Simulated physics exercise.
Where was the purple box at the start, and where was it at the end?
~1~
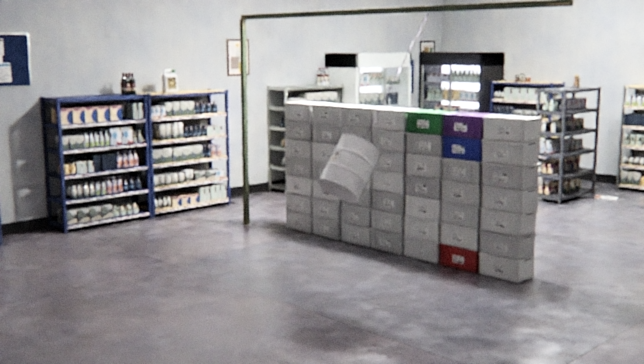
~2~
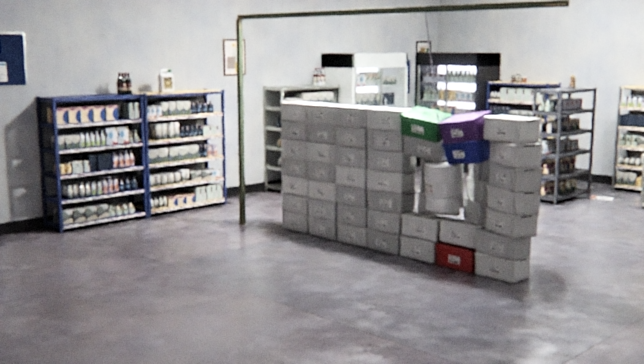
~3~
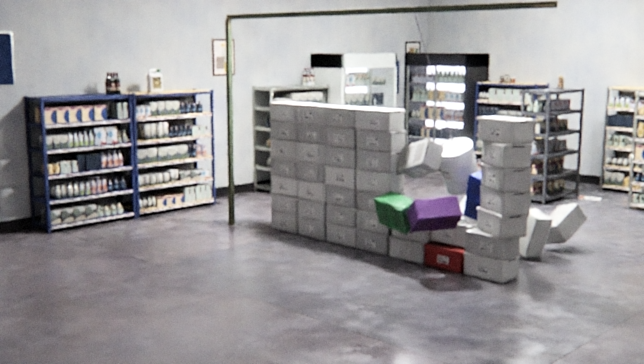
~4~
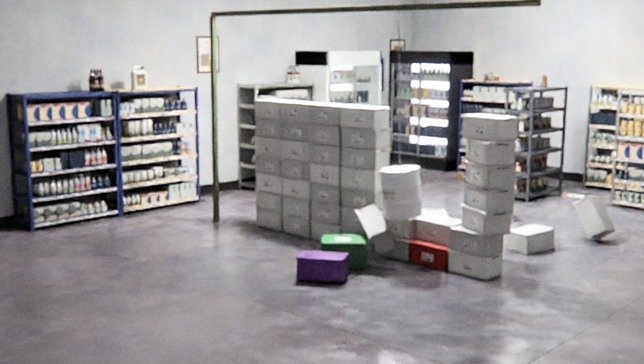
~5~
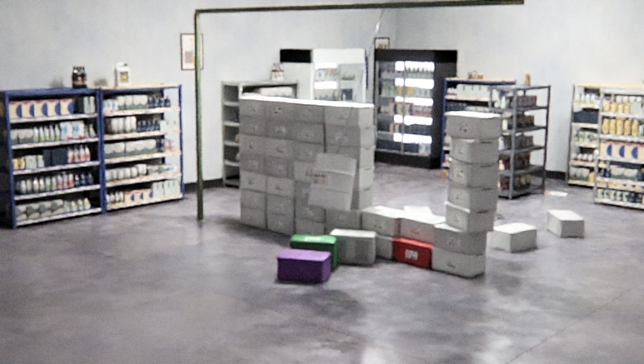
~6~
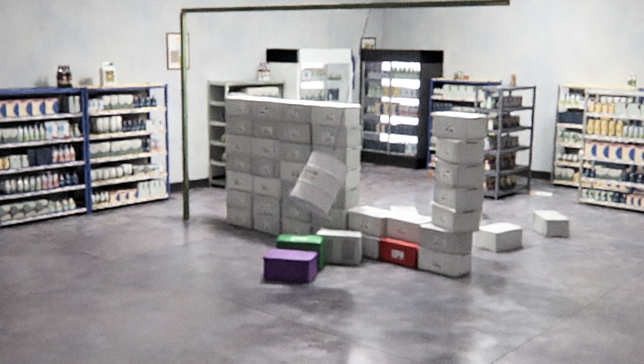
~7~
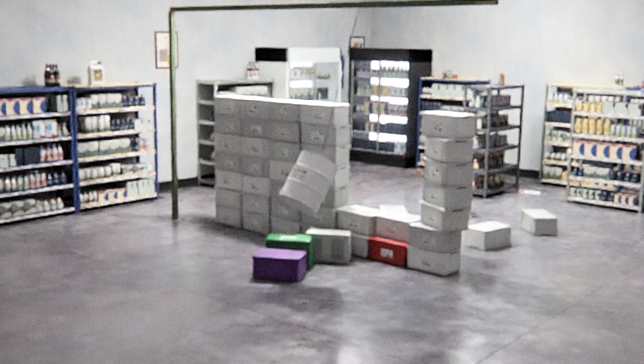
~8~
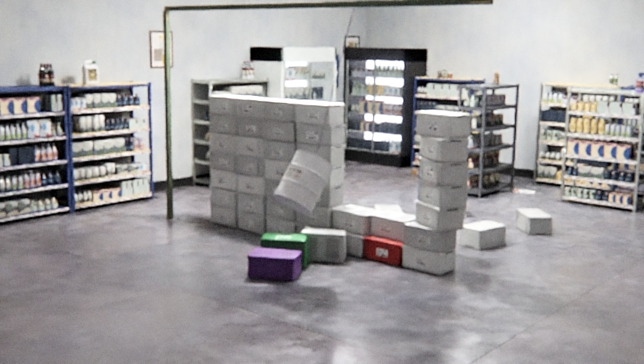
At the start the purple box sat in the top row of the wall, toward the right end. By the end it was lying on the floor in front of the wall, next to the green one.
